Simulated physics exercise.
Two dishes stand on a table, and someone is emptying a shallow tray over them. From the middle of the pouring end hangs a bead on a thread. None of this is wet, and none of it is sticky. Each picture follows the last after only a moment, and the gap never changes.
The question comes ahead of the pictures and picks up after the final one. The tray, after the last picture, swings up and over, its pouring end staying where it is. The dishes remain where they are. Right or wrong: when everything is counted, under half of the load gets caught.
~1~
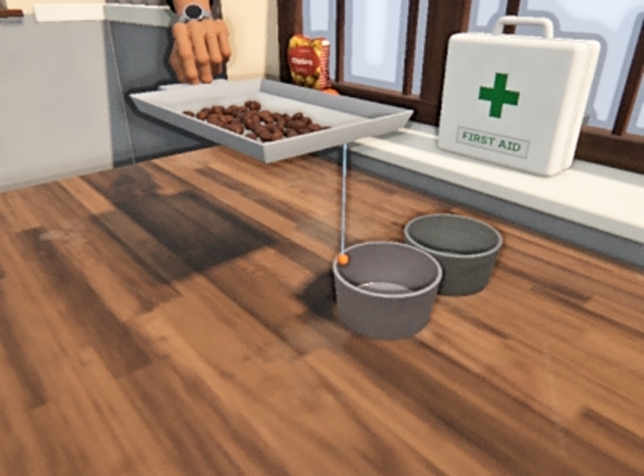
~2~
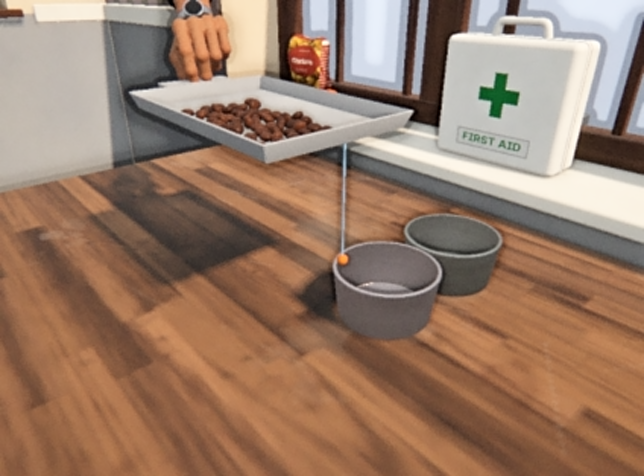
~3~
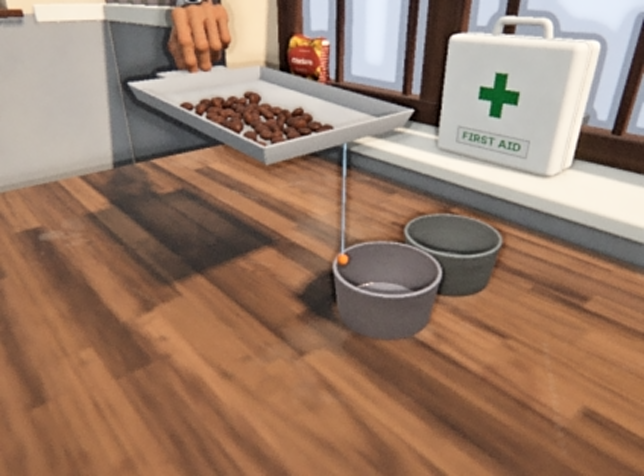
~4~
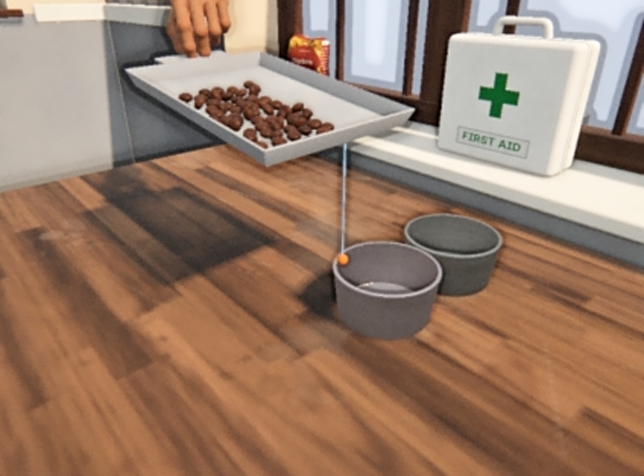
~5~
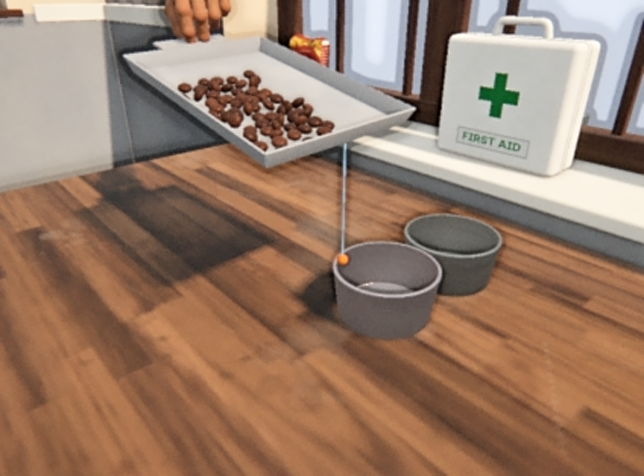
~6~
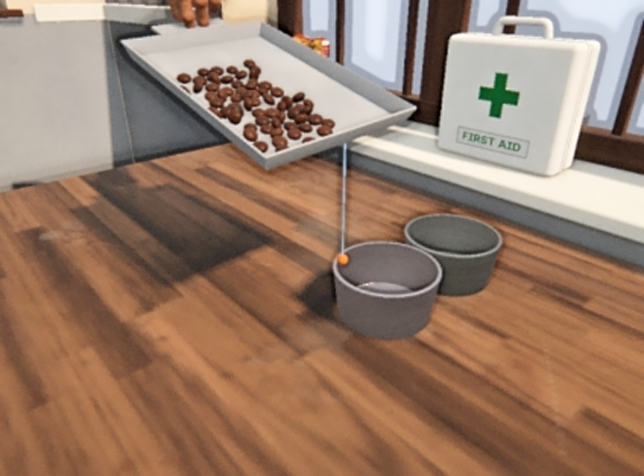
Right.
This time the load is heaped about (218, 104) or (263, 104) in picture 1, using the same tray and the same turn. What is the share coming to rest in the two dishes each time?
Near 0 per cent and near 10 per cent.
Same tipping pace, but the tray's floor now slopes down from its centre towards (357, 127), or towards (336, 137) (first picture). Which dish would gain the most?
On the first try it's the left-side dish, on the second the left-side dish.
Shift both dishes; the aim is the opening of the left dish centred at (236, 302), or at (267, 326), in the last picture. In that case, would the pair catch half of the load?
Try 1: A minority of it. Try 2: A majority of it.
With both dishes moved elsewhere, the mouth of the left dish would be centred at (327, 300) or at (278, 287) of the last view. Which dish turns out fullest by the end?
Well, first the one further left, then the one further left.
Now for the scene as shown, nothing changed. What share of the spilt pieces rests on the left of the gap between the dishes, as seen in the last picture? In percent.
I'd say some 90 in a hundred.
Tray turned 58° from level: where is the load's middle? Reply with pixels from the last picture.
Mark it at roughly (288, 129) in the final frame.
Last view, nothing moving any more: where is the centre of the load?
Roughly at pixel (331, 380).
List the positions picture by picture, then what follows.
Corners of the pouring end near (266, 142) and (404, 111), level; middle of the load near (254, 124), flat chocolate drops; left dish near (426, 307); right dish near (490, 268); bead on its thread near (342, 259), in the first picture.
Corners of the pouring end near (266, 142) and (404, 111), level; middle of the load near (254, 122), in the second picture.
Corners of the pouring end near (266, 144) and (404, 110), tipped barely, lowest at the left corner; middle of the load near (254, 119), in the third picture.
Corners of the pouring end near (267, 146) and (405, 108), tipped a little, lowest at the left corner; middle of the load near (254, 113), in the fourth picture.
Corners of the pouring end near (267, 149) and (406, 107), tipped a little, lowest at the left corner; middle of the load near (254, 108), in the fifth picture.
Corners of the pouring end near (268, 151) and (407, 106), tipped clearly, lowest at the left corner; middle of the load near (254, 102); left dish near (426, 307); right dish near (490, 268), in the sixth picture.
Shortly afterwards, tray tipped steeply; the whole lot on the tray.
Next, tray tipped right over; a little on the tray; only a few in the left dish; near two thirds outside both; near a quarter in the air.
Some moments later, tray tipped past a quarter turn; a little in the left dish; all but a few outside both.
In the end, tray tipped past a quarter turn; a little in the left dish; none at all in the right dish; all but a few outside both.
